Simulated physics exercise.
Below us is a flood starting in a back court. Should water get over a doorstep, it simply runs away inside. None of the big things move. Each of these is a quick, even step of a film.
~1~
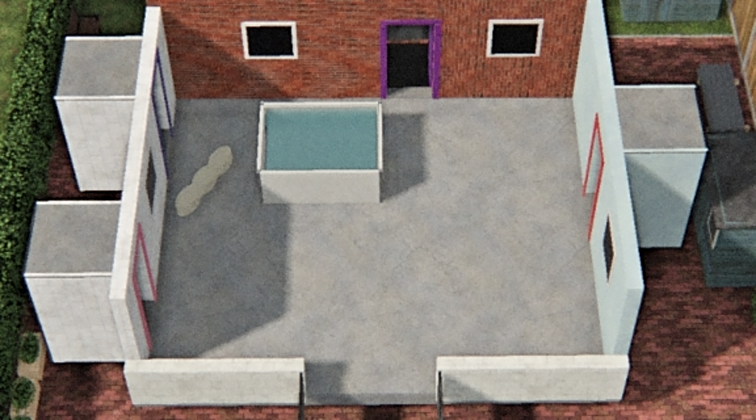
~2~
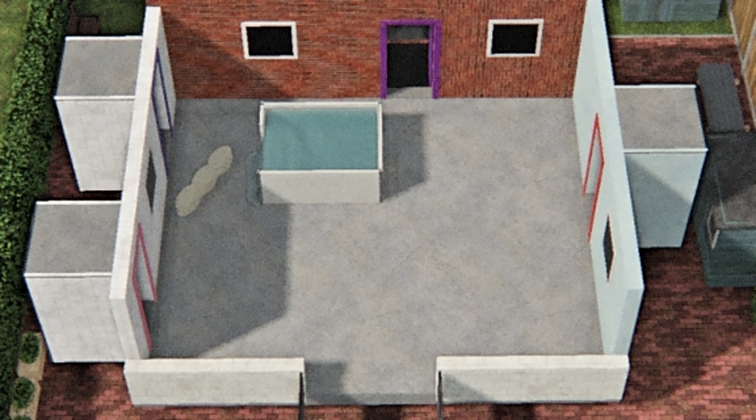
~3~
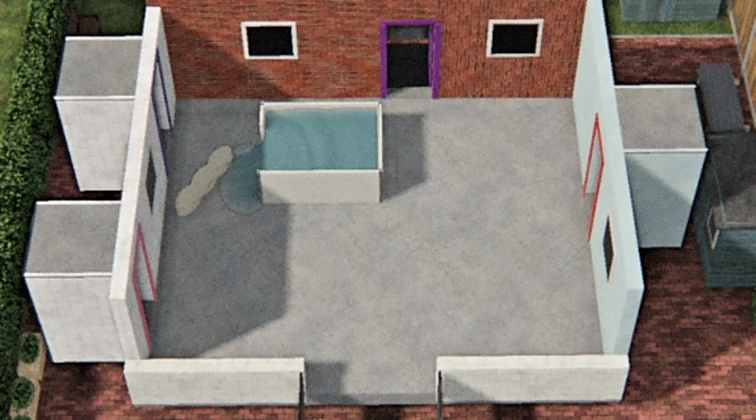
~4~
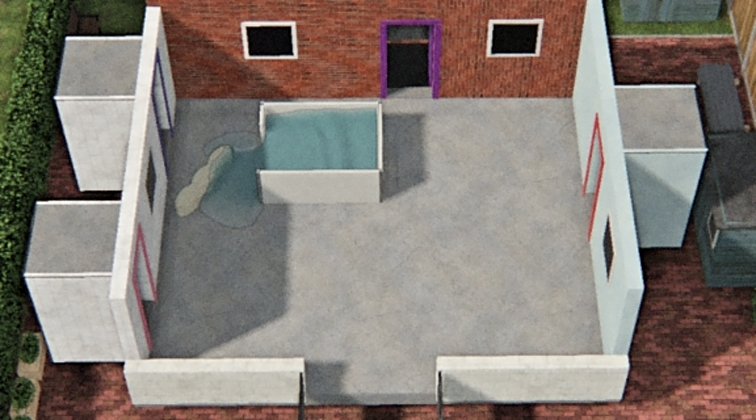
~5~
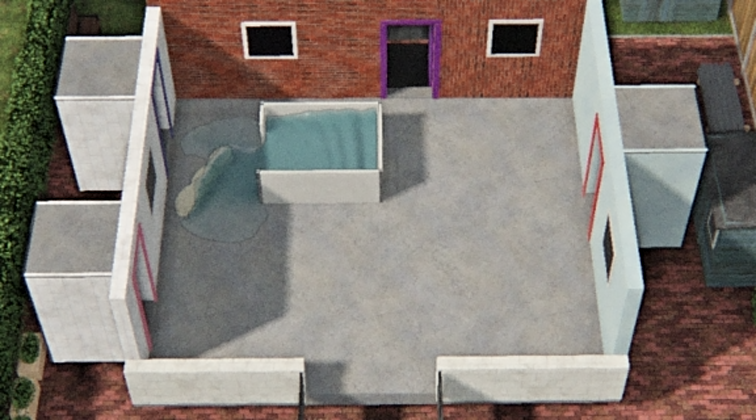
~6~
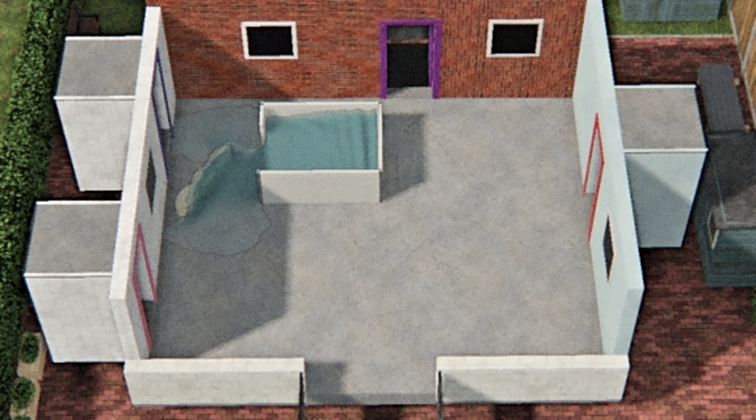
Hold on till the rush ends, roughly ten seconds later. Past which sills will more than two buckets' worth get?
The red door keeps it to two buckets or less; the pink door lets more than two buckets past; the blue door keeps it to two buckets or less; the purple door keeps it to two buckets or less.
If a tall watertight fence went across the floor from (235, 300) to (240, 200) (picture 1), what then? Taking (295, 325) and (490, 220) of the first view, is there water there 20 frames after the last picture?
Result, in order: Swamped / bone-dry.
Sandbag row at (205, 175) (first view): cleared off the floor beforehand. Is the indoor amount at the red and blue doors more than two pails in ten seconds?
Red stays within the limit; blue exceeds the limit.
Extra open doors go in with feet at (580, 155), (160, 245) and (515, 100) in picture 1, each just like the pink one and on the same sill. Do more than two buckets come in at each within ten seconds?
Result, in listed order - misses the mark, beats the mark, misses the mark.
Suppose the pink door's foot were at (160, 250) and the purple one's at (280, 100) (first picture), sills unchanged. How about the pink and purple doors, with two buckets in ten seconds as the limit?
Pink: Gets flooded; purple: Gets flooded.
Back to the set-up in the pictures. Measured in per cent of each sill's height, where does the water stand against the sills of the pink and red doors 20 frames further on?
Roughly 190 and 0 %.
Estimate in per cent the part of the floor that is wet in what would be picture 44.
Some 75 per cent.
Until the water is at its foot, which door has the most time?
Answer - the red one.
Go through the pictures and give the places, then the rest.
The first frame shows still water in the open tank at (321, 140).
In the second frame, water pours out at (264, 169) and has run to (260, 205).
In the third frame, the front is at (231, 153), out from the gap at (264, 169).
In the fourth frame, water pours out at (264, 170) and has run to (201, 205).
In the fifth frame, water pours out at (264, 170) and has run to (188, 136).
In the sixth frame, the front is at (174, 125), out from the gap at (264, 170).
A moment on, water covers 15 % of the floor; the red door not reached, the pink door wet at the sill, nothing in, the blue door wet at the sill, nothing in, the purple door not reached.
Next, water covers 25 % of the floor; the red door not reached, the pink door under two buckets in, the blue door wet at the sill, nothing in, the purple door not reached.
Then, water covers 40 % of the floor; the red door not reached, the pink door over two buckets in, the blue door wet at the sill, nothing in, the purple door wet at the sill, nothing in.
Later, water covers 75 % of the floor; the red door not reached, the pink door over two buckets in, the blue door wet at the sill, nothing in, the purple door wet at the sill, nothing in.
In the end, water covers 90 % of the floor; the red door wet at the sill, nothing in, the pink door far over two buckets in, the blue door wet at the sill, nothing in, the purple door wet at the sill, nothing in.
